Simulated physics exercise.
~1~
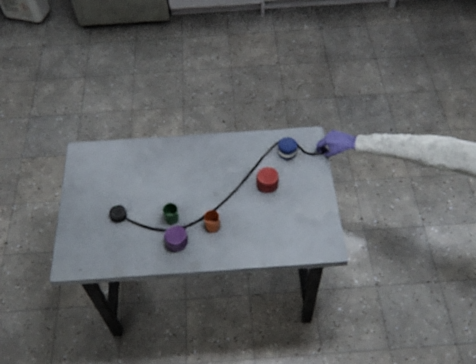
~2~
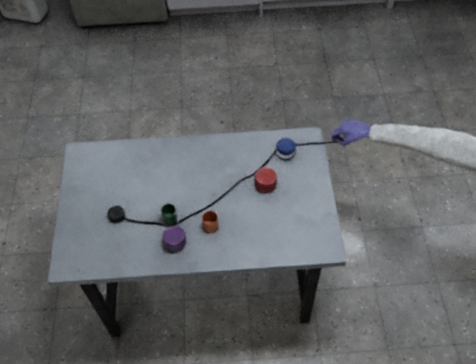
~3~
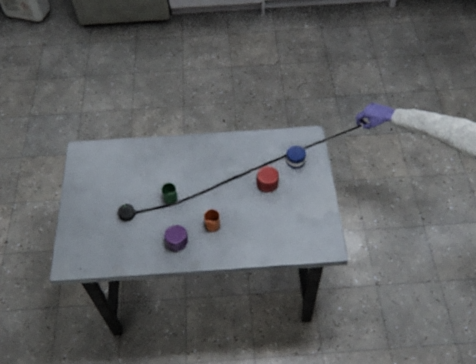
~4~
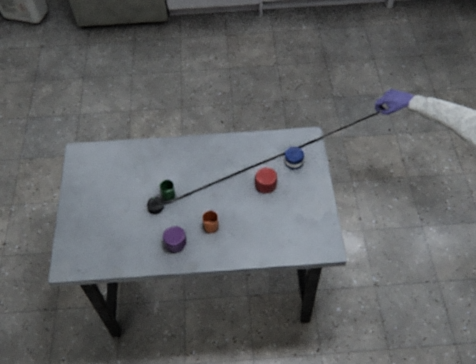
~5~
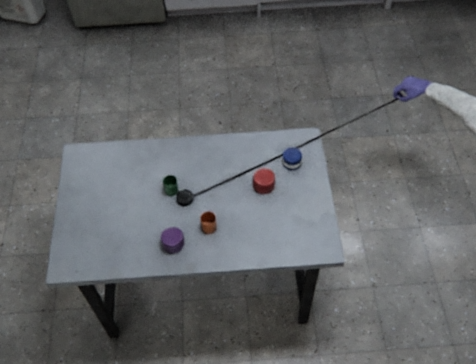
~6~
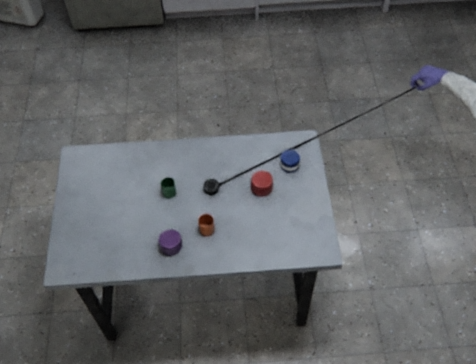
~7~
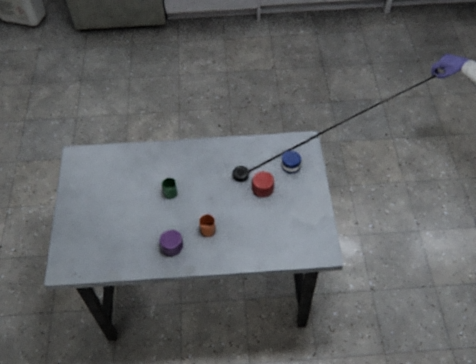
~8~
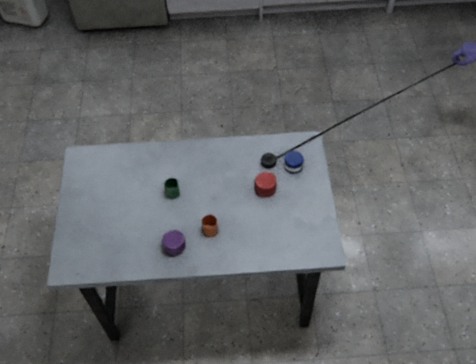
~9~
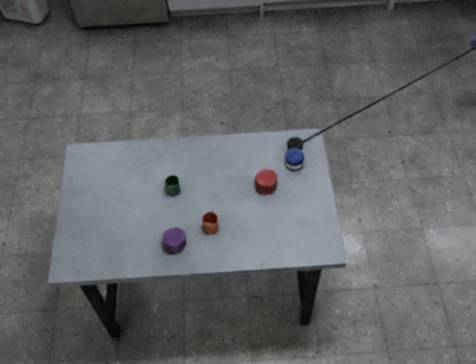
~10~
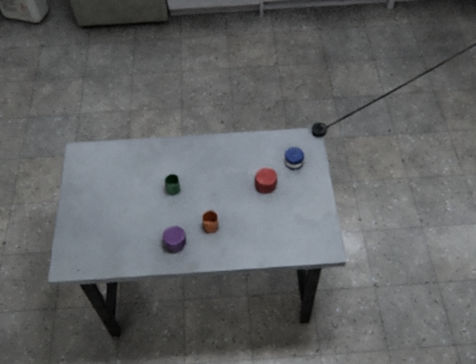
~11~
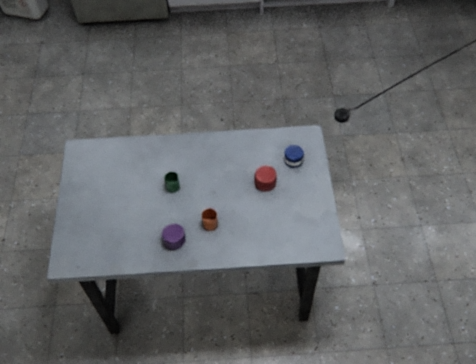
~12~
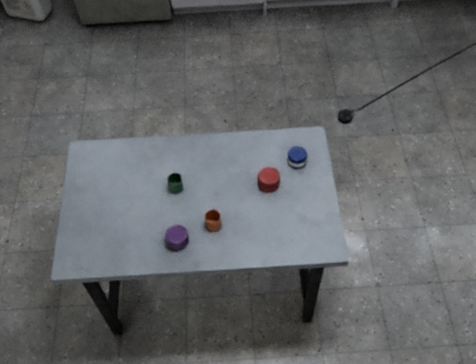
On a grey table, a gloved hand pulls a black lead rightward, nudging cups and dragging its dark base off the edge.
